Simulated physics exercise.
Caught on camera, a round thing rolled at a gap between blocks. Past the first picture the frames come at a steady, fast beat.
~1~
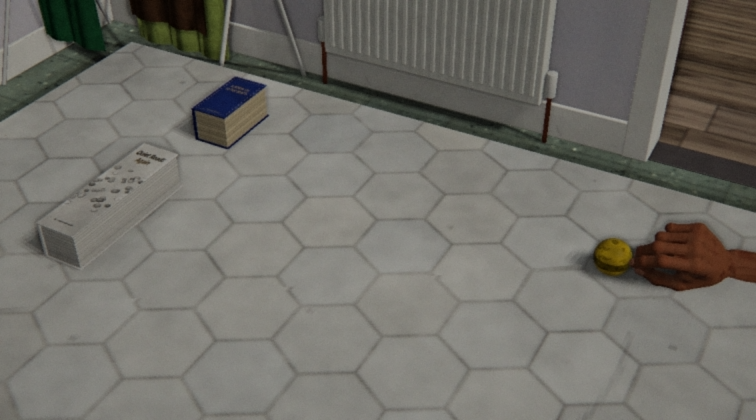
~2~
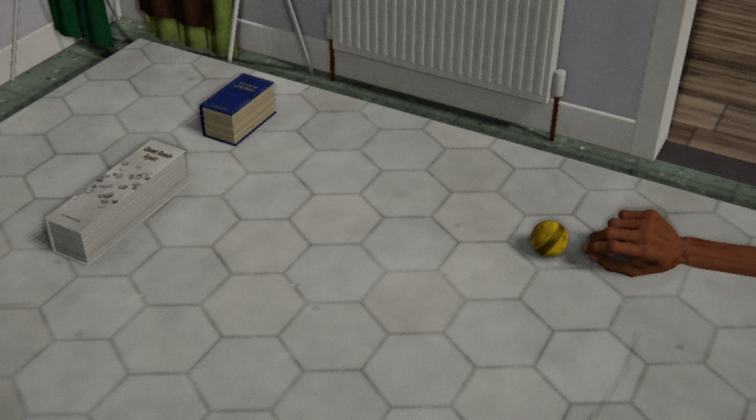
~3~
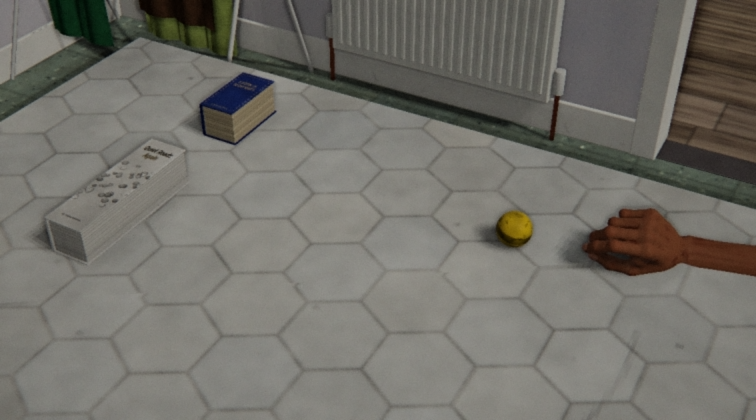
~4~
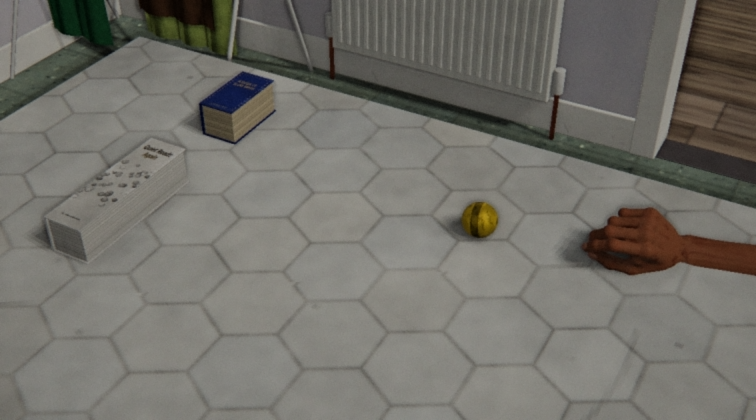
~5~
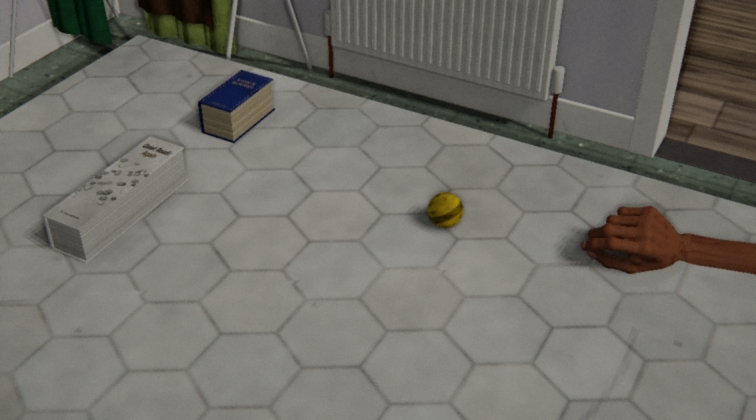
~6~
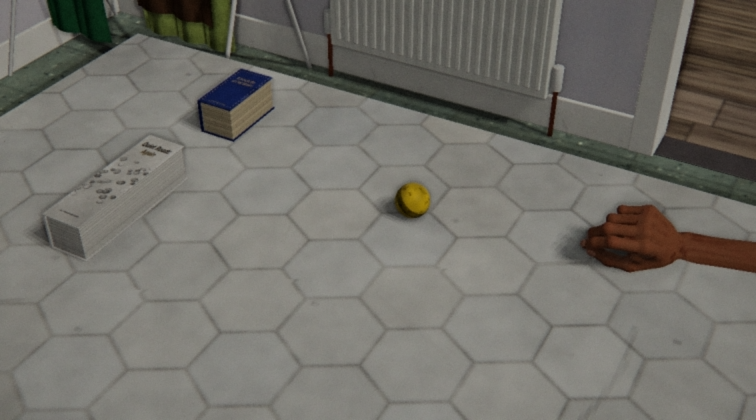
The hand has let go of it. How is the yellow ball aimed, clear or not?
In the end the yellow ball rolls through.
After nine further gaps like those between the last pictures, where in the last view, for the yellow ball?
Roughly at (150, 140).
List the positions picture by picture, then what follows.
The first frame shows yellow ball (613, 257) under the hand; white book (114, 204).
The second frame shows yellow ball (549, 239); blue book (239, 109).
The third frame shows yellow ball (514, 229); white book (122, 199).
The fourth frame shows yellow ball (480, 220); blue book (239, 107).
The fifth frame shows yellow ball (445, 210); white book (120, 197).
The sixth frame shows yellow ball (412, 201); blue book (237, 104).
Then, 0.40 s past the last view, yellow ball heading on near (125, 129).
Then, 0.90 s past the last view, yellow ball heading on.
Finally, the yellow ball passes through its gap.
